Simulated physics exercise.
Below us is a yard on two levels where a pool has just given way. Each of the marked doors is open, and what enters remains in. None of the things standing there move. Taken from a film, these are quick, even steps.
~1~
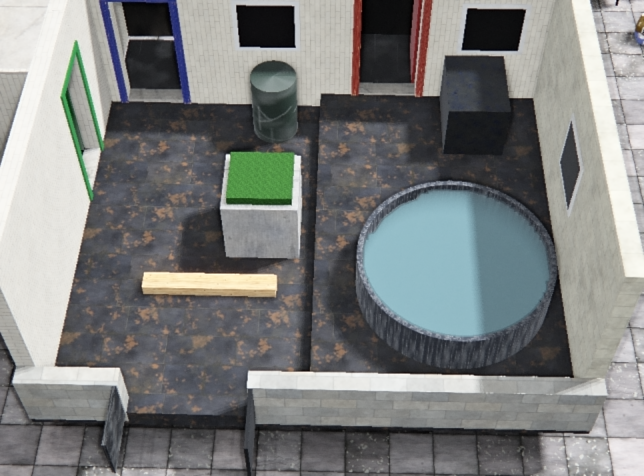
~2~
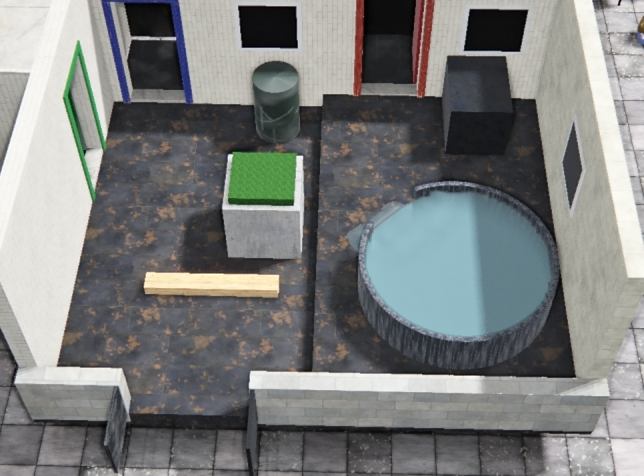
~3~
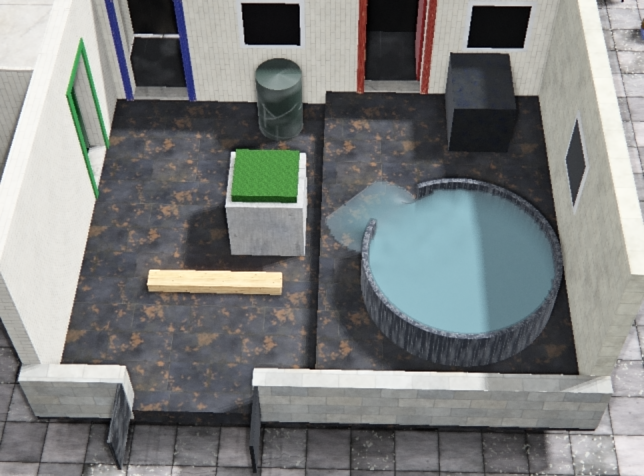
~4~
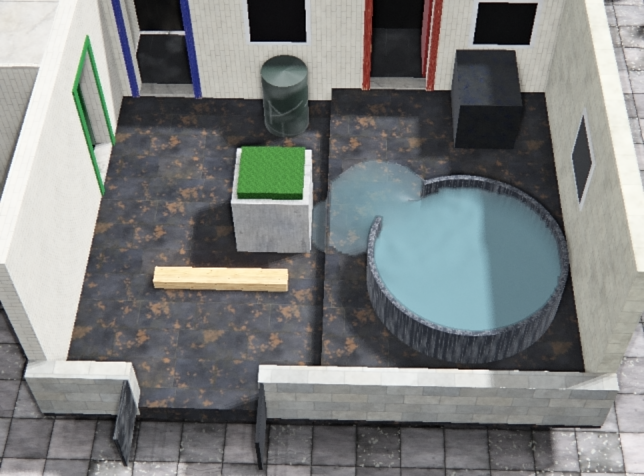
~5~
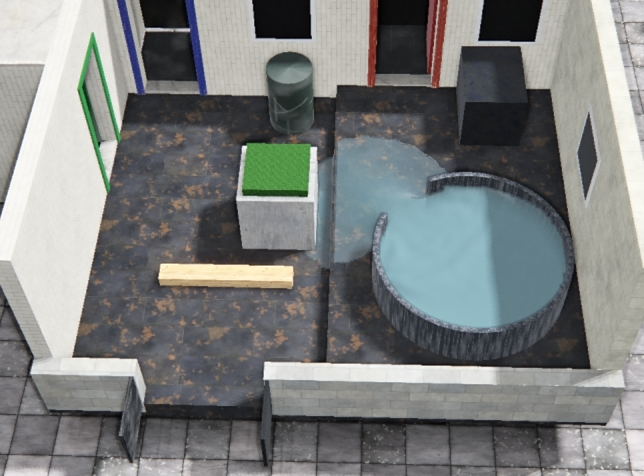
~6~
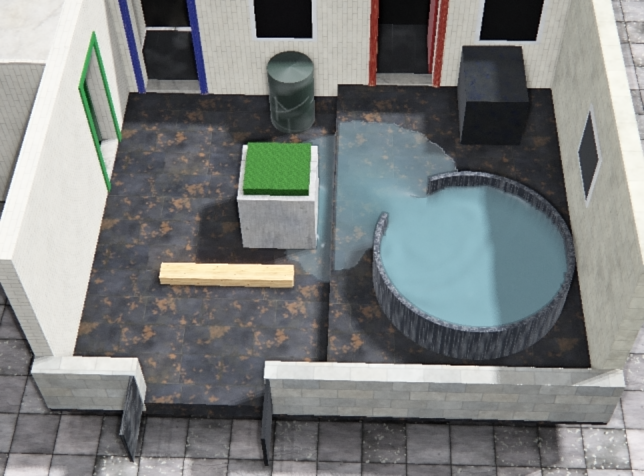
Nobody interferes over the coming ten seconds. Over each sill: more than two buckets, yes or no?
Red door: Yes, more; green door: Yes, more; blue door: Yes, more.
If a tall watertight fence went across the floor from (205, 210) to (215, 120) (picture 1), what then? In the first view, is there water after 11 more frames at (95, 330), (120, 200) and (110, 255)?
Taking them in order, I'd say parched, parched and parched.
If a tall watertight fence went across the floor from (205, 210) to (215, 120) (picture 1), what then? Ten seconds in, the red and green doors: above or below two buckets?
Red door: Swamped; green door: Spared.
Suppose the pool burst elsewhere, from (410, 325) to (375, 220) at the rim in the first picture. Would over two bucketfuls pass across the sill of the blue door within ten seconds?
Result for the blue door: It ends up above.
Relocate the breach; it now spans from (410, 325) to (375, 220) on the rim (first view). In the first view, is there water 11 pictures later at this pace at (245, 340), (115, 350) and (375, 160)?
Taking each in turn, they come out watered, watered, kept dry.
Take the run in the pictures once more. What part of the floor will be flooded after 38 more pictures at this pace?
Close to 70 %.
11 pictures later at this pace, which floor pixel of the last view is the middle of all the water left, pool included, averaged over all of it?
I'd point to (420, 238).
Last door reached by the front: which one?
From what the pictures show, it's the green door.
A moment on, water covers 25 % of the floor; the red door wet at the sill, nothing in, the green door not reached, the blue door not reached.
Next, water covers 40 % of the floor; the red door over two buckets in, the green door not reached, the blue door wet at the sill, nothing in.
Then, water covers 45 % of the floor; the red door far over two buckets in, the green door under two buckets in, the blue door under two buckets in.
Later, water covers 70 % of the floor; the red door far over two buckets in, the green door over two buckets in, the blue door far over two buckets in.
In the end, water covers 80 % of the floor; the red door far over two buckets in, the green door far over two buckets in, the blue door far over two buckets in.
